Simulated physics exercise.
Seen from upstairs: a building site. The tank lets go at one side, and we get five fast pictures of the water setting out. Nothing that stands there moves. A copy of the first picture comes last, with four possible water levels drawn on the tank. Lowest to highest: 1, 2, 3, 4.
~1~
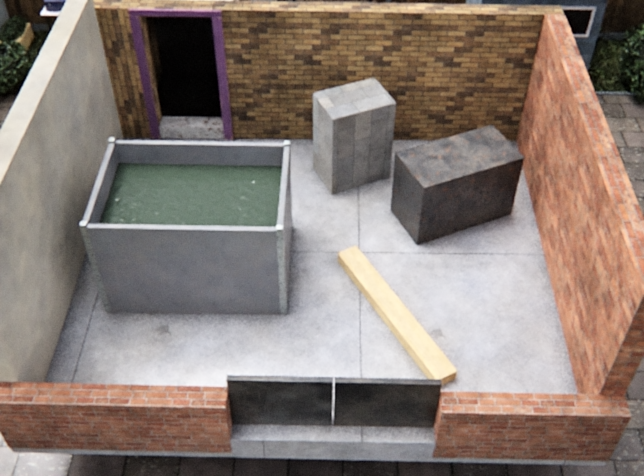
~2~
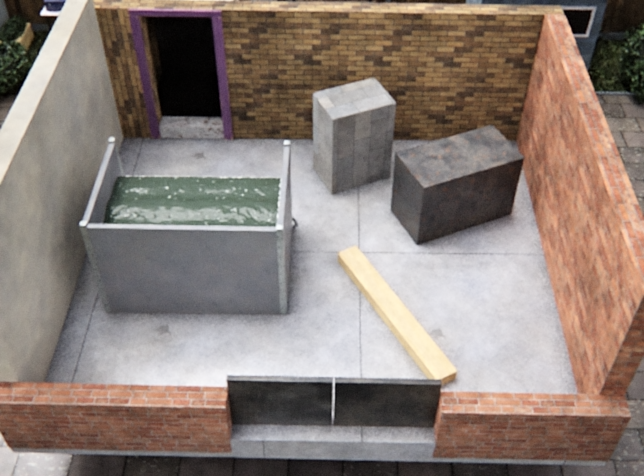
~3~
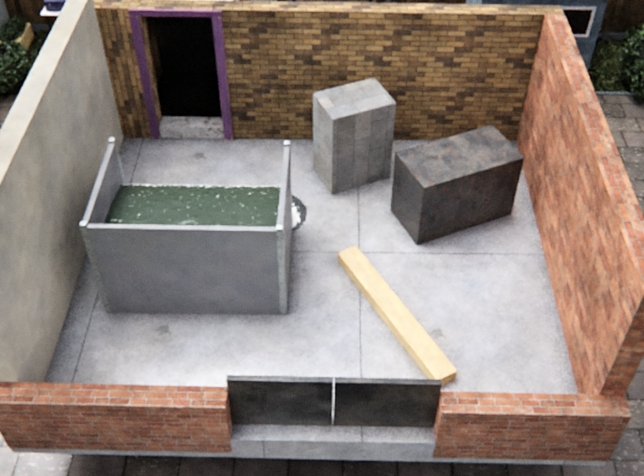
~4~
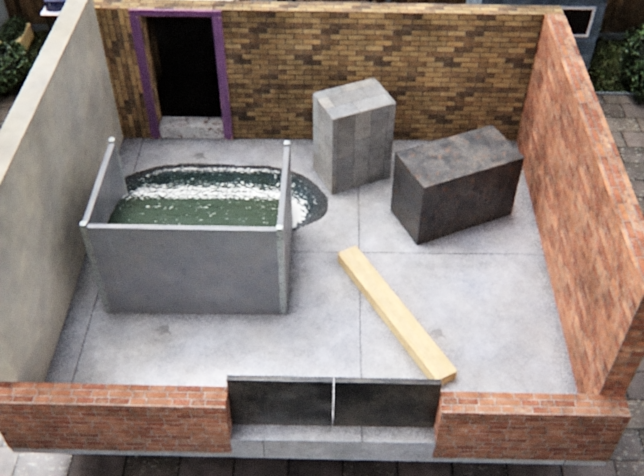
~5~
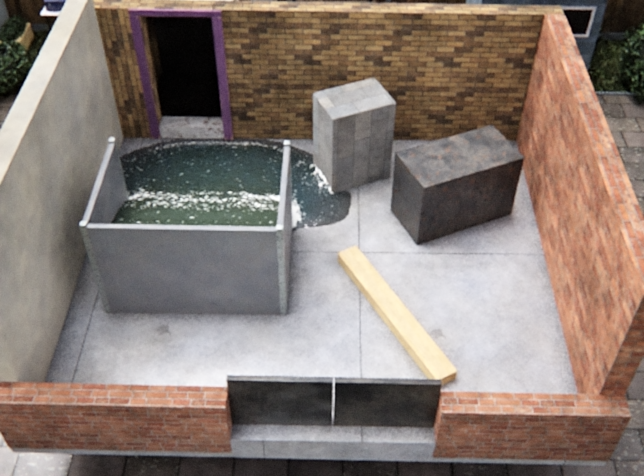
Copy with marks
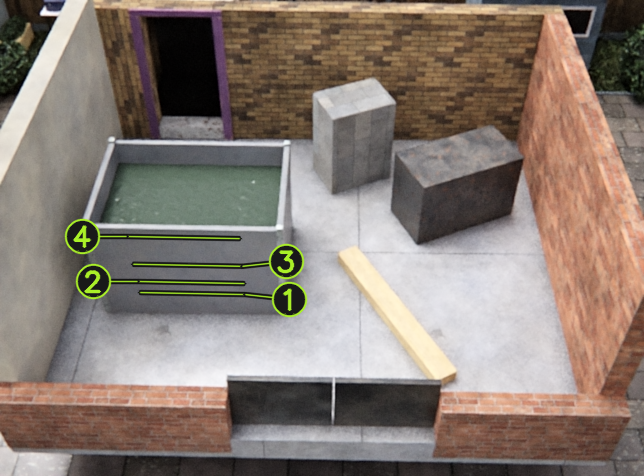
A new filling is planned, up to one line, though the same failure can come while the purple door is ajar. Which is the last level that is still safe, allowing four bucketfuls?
1 is the one.
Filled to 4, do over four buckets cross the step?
Yes.
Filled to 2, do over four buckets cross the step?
Yes, that goes wrong.
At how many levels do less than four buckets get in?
One of them.
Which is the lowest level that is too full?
That is level 2.
In lime, 1 at (192, 293); 2 at (190, 282); 3 at (187, 265); 4 at (183, 237); from the bottom up 1, 2, 3, 4.
With 1, a bucket or two gets in.
With 2, about 9 bucketfuls get in.
With 3, dozens of bucketfuls pour in.
With 4, dozens of bucketfuls pour in.
